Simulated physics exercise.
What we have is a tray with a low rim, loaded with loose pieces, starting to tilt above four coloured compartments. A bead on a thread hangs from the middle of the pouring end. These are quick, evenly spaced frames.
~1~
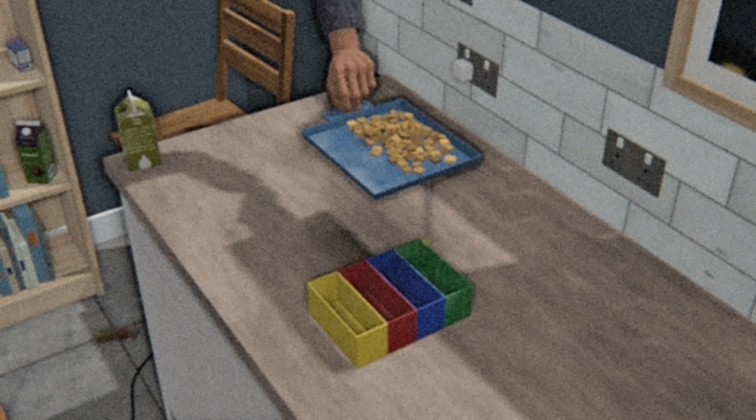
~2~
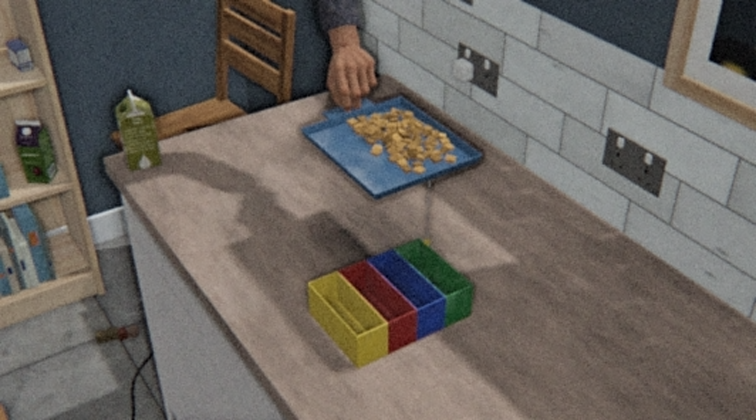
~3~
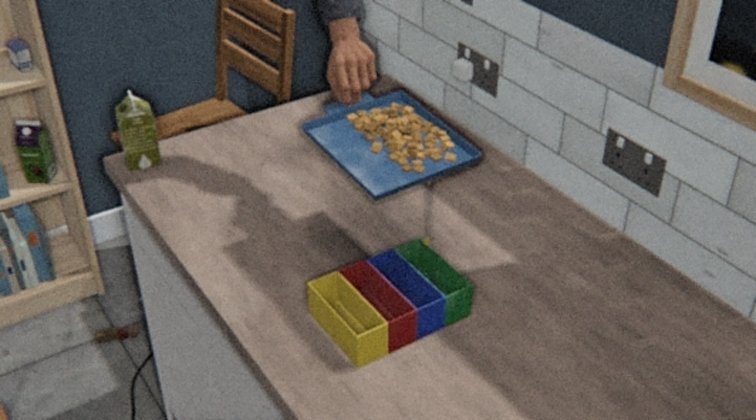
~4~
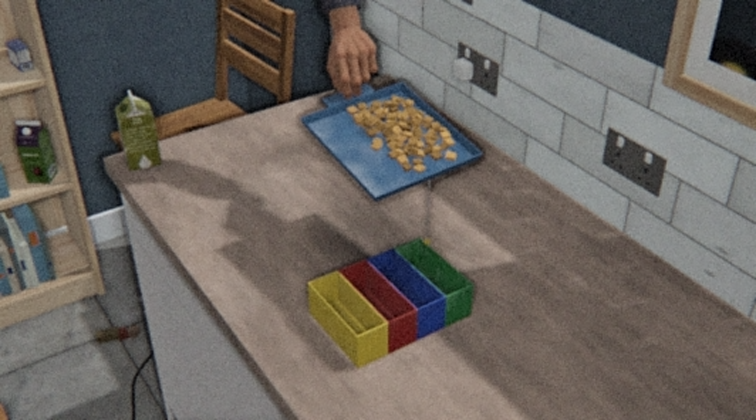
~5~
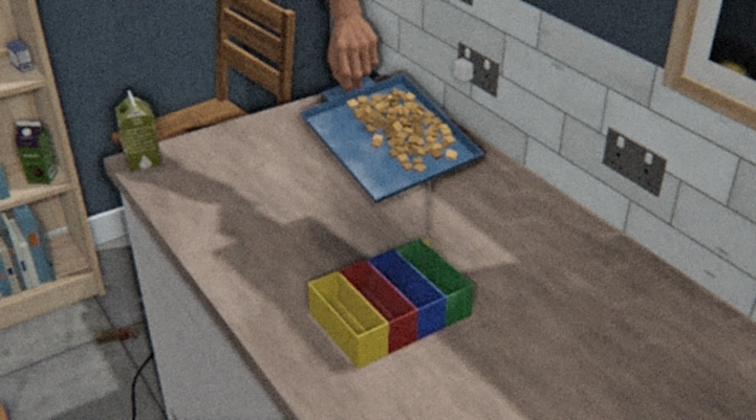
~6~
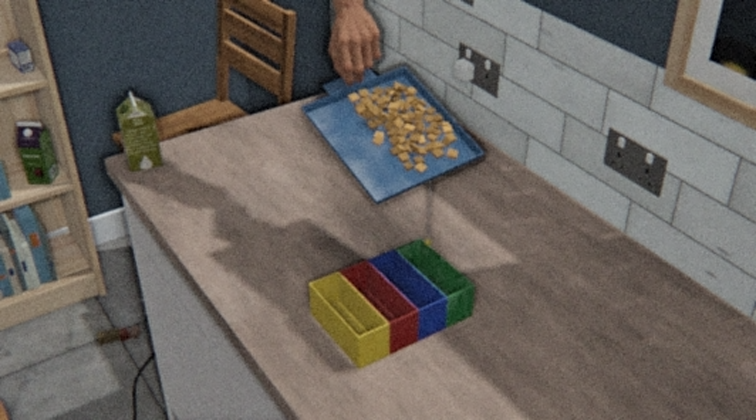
We see a hand gripping a blue tray of small tan pieces on a counter beyond yellow, red, blue and green compartments; the hand raises the tray's far end slightly, and the tray gradually tilts toward its near left corner.
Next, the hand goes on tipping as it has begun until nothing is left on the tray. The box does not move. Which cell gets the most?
The blue one ends fullest.
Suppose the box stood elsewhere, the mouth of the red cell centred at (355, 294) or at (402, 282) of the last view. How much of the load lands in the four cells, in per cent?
Near 80 % and 100 %.
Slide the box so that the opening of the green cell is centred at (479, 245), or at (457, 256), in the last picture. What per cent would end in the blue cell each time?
In turn 10 and 30 in a hundred.
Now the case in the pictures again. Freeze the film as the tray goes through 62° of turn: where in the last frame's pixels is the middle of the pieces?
Roughly at (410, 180).
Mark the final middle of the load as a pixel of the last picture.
Near (410, 303).
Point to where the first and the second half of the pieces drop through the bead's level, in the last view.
At about (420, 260), then at (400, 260).
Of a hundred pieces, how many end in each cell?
About: Yellow cell 0, red cell 20, blue cell 50, green cell 30 per cent.
Soon, tray tipped steeply; most on the tray; a stray few in the red cell; a small part falling or outside the box.
A while on, tray tipped past a quarter turn; a small part on the tray; about a third in the blue cell; about a quarter in the green cell; a small part in the red cell; about a quarter falling or outside the box.
Towards the end, tray tipped past a quarter turn; about half in the blue cell; about a quarter in the green cell; about a quarter in the red cell; a small part falling or outside the box.
Finally, tray tipped past a quarter turn; about half in the blue cell; about a quarter in the green cell; about a quarter in the red cell; none in the yellow cell; a small part outside the box.
